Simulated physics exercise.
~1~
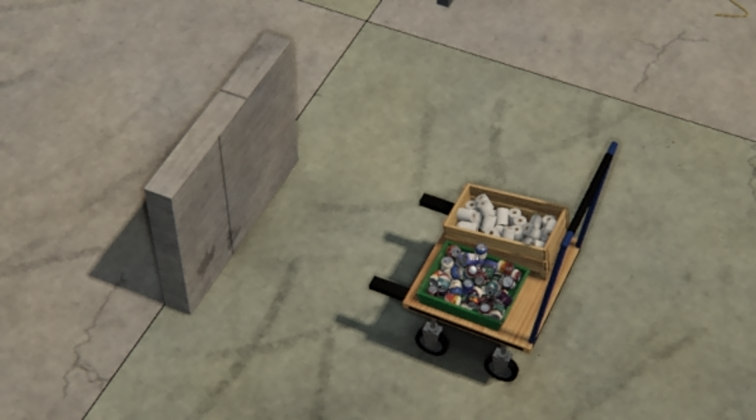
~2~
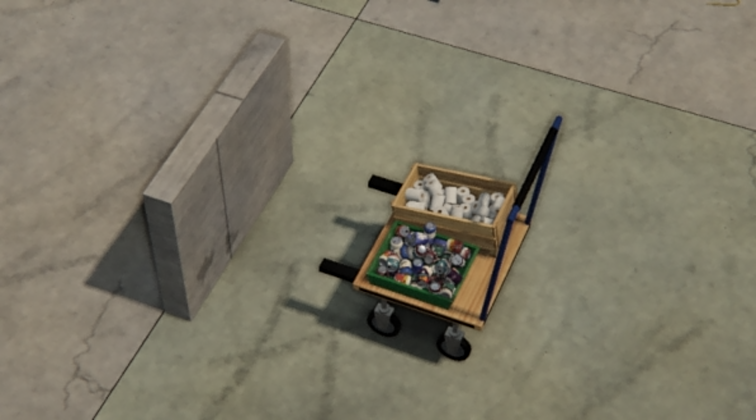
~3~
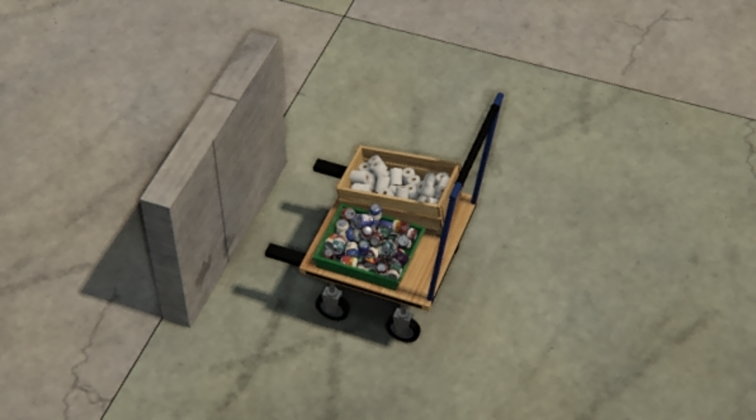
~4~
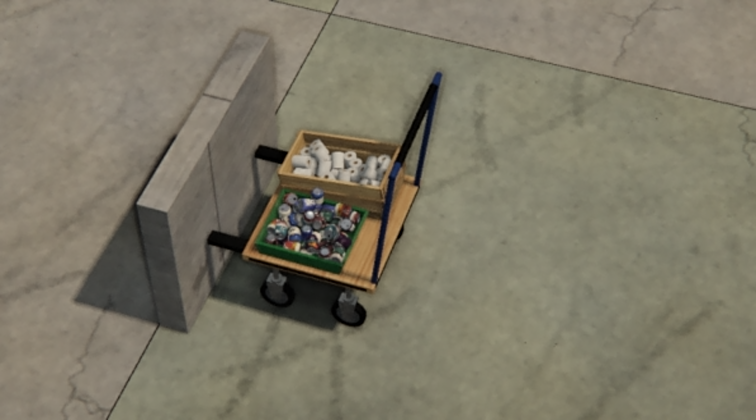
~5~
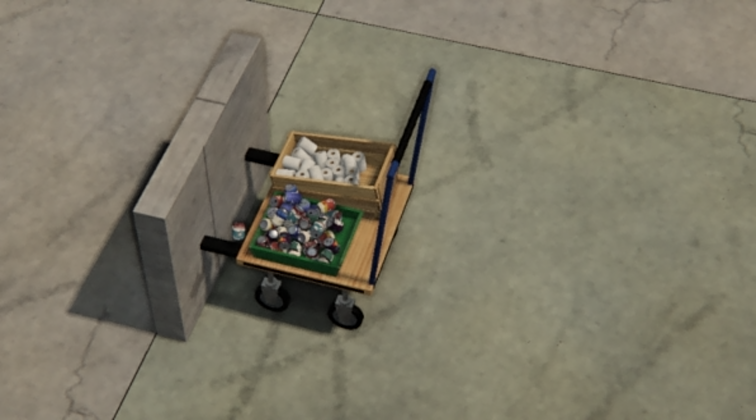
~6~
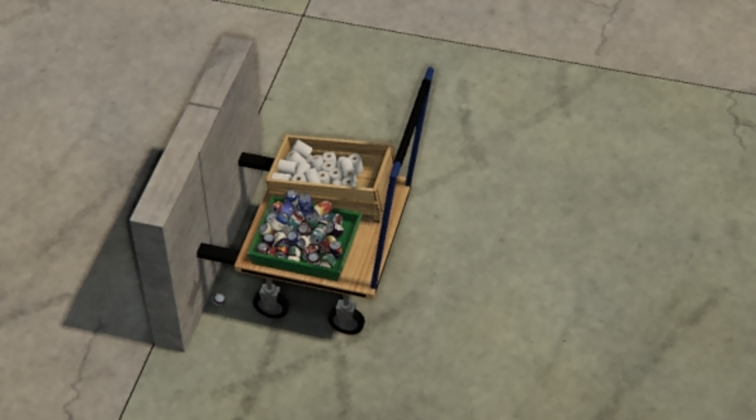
On a concrete floor, a cart carrying cans and paper rolls rolls left into a wall and stops, one can dropping out.
